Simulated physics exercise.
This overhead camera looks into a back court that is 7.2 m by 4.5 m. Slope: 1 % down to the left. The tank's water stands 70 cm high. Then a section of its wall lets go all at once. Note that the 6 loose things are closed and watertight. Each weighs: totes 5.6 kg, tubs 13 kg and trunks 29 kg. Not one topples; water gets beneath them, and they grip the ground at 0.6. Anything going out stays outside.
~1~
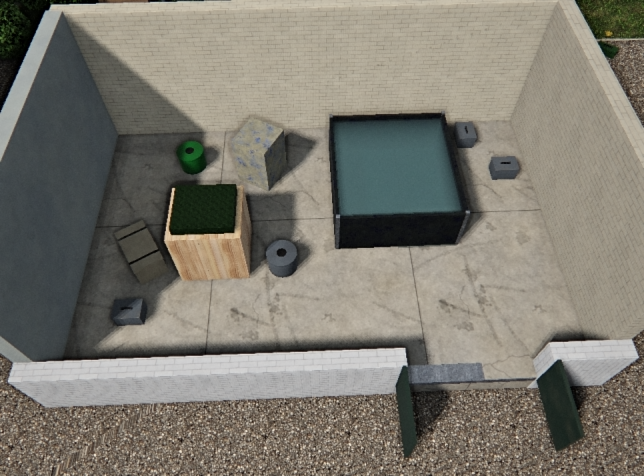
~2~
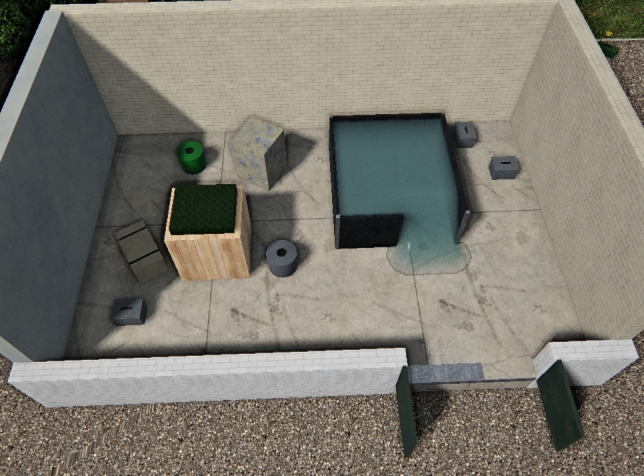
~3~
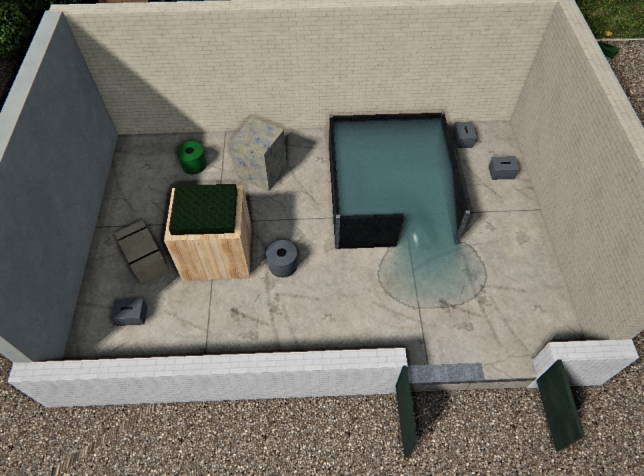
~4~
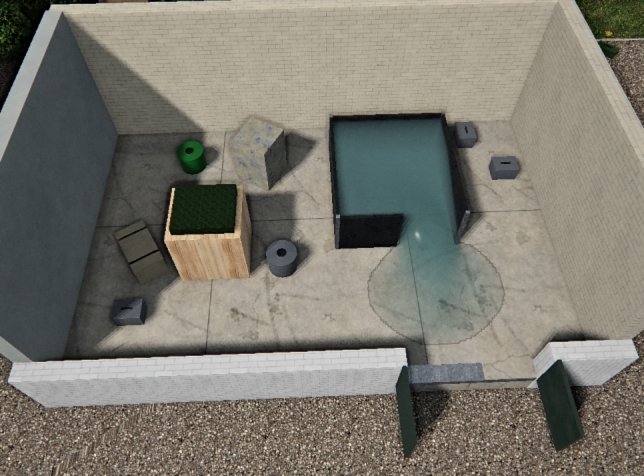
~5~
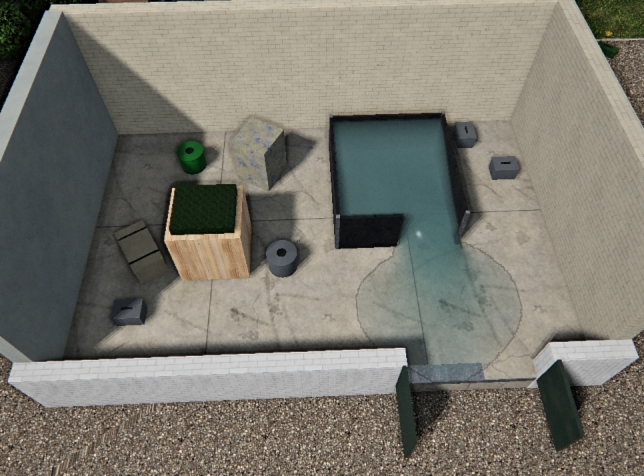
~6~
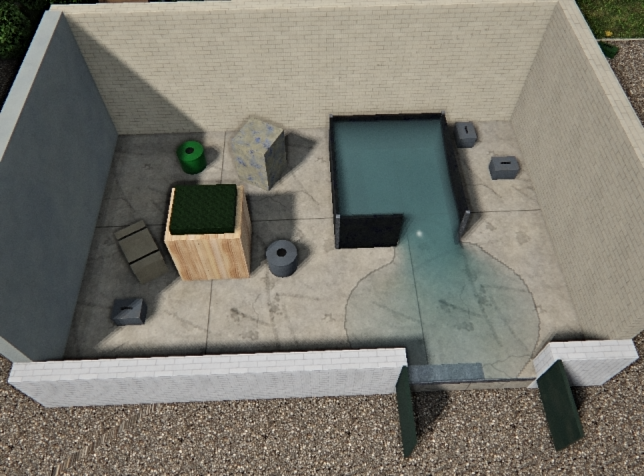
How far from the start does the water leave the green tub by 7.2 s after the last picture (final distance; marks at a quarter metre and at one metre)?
My guess: The green tub is left almost unmoved.
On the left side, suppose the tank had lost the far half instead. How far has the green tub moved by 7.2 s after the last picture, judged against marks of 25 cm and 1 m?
Had it gone that way, the green tub would be borne far.
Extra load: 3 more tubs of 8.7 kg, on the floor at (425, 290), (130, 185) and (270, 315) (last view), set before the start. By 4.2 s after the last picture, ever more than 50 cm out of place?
In sequence: Goes beyond; stays within; stays within.
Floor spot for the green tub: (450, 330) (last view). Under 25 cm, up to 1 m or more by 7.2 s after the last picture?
Well, it is shoved a long way.
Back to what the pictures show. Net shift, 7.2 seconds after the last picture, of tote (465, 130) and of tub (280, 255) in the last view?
Respectively: 200 cm / 0 cm.
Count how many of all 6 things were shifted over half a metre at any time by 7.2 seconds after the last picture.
The count comes to 3.
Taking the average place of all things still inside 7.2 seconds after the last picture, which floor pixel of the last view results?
It sits at about (267, 197).
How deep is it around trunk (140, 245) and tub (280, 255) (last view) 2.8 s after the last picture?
Close to 2 and 1 centimetres.
Then, 0.9 s after the last picture the green tub is near (190, 151), 0.0 m from its start, aground; 0 of 6 are out; 0 afloat.
Then, 2.8 s after the last picture the green tub is near (190, 151), 0.0 m from its start, aground; 0 of 6 are out; 0 afloat.
Then, 4.8 s after the last picture the green tub is near (190, 151), 0.0 m from its start, aground; 0 of 6 are out; 3 afloat.
Then, 7.2 s after the last picture the green tub is near (190, 151), 0.0 m from its start, aground; 0 of 6 are out; 2 afloat.
